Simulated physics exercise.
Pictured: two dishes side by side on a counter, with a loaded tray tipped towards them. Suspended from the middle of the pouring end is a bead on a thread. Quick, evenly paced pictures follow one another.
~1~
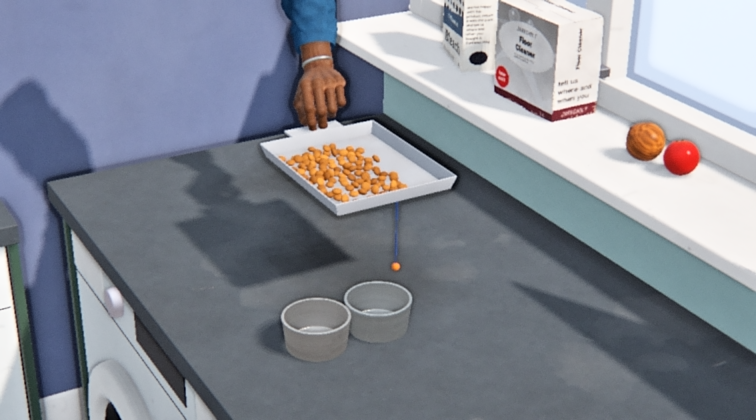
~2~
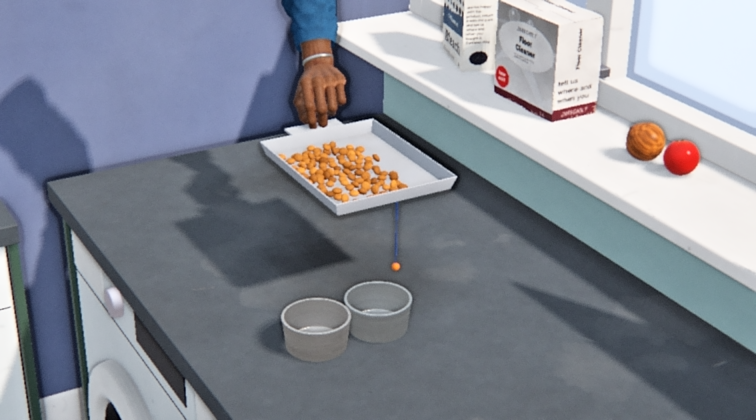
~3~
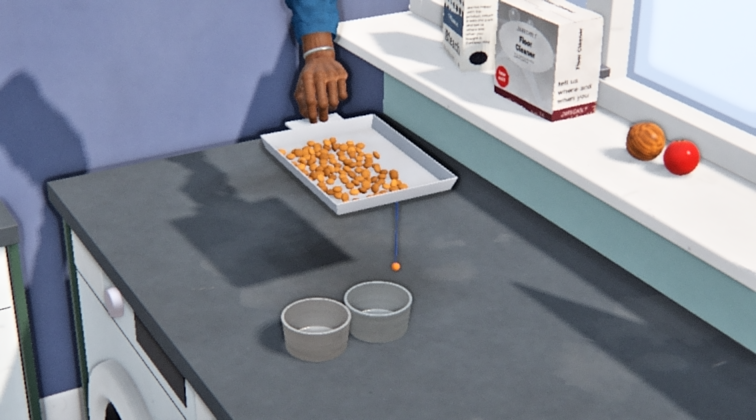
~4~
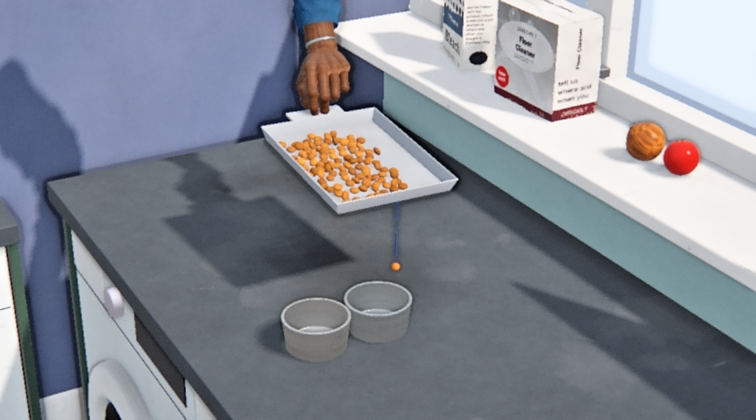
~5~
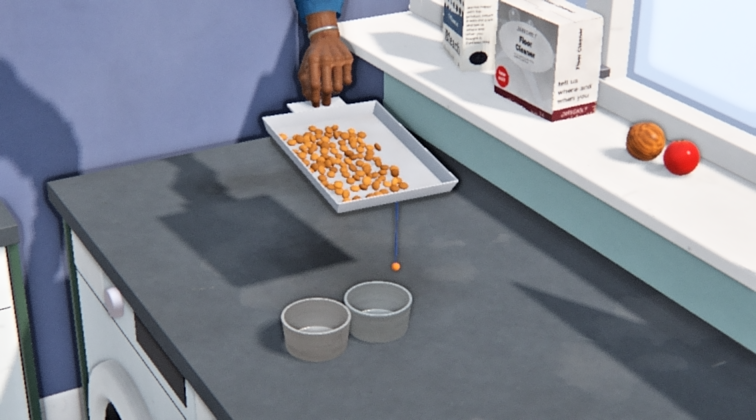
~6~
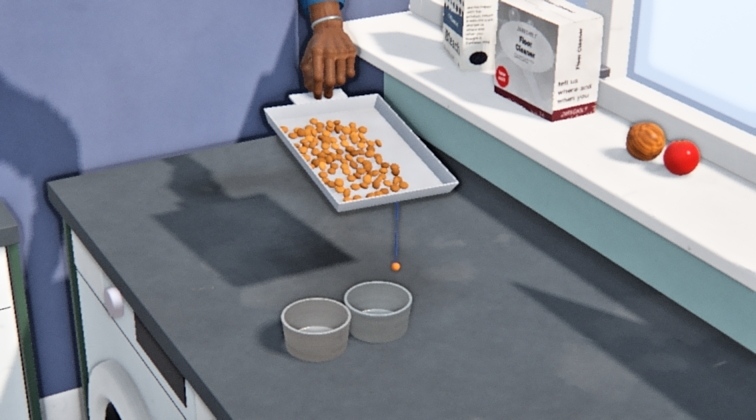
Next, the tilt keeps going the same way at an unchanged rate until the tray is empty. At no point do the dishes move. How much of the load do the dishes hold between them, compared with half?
Between them the dishes hold less than half of the load.
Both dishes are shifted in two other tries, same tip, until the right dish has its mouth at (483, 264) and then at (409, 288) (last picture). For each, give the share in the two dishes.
Around 70 and around 40 per cent, in that order.
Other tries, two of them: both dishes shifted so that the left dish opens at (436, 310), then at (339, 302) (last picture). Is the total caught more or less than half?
A minority, then a minority.
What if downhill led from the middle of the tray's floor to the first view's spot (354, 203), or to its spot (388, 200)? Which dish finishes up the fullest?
Try one: The rightmost dish. Try two: The rightmost dish.
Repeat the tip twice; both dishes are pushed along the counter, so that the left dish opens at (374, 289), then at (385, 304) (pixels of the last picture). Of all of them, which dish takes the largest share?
Well, the right-side one at the first spot and the right-side one at the second.
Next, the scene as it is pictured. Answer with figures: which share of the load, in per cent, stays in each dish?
Split in per cent - left dish 0, right dish 10.
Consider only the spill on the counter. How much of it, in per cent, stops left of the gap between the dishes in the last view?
0 per cent, roughly.
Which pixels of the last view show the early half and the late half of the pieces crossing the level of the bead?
First half (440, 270); second half (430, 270).
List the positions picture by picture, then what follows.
Corners of the pouring end at (338, 202) and (450, 176), level; middle of the load at (347, 173), bits of cat kibble; left dish at (332, 343); right dish at (394, 325); bead on its thread at (396, 267), in the first frame.
Corners of the pouring end at (338, 202) and (451, 176), level; middle of the load at (347, 172), in the second frame.
Corners of the pouring end at (339, 202) and (451, 177), tipped barely, lowest at the right corner; middle of the load at (347, 169), in the third frame.
Corners of the pouring end at (339, 201) and (452, 178), tipped a little, lowest at the right corner; middle of the load at (347, 165), in the fourth frame.
Corners of the pouring end at (340, 201) and (452, 179), tipped a little, lowest at the right corner; middle of the load at (348, 162), in the fifth frame.
Corners of the pouring end at (341, 200) and (452, 180), tipped a little, lowest at the right corner; middle of the load at (349, 158); left dish at (332, 343); right dish at (394, 325), in the sixth frame.
Soon, tray tipped steeply; nearly all on the tray; a stray few in the right dish; a stray few in the air.
A while on, tray tipped right over; about a third on the tray; a small part in the right dish; about a quarter outside both; about a third in the air.
Towards the end, tray tipped past a quarter turn; a small part in the right dish; most outside both.
Finally, tray tipped past a quarter turn; none in the left dish; a small part in the right dish; most outside both.
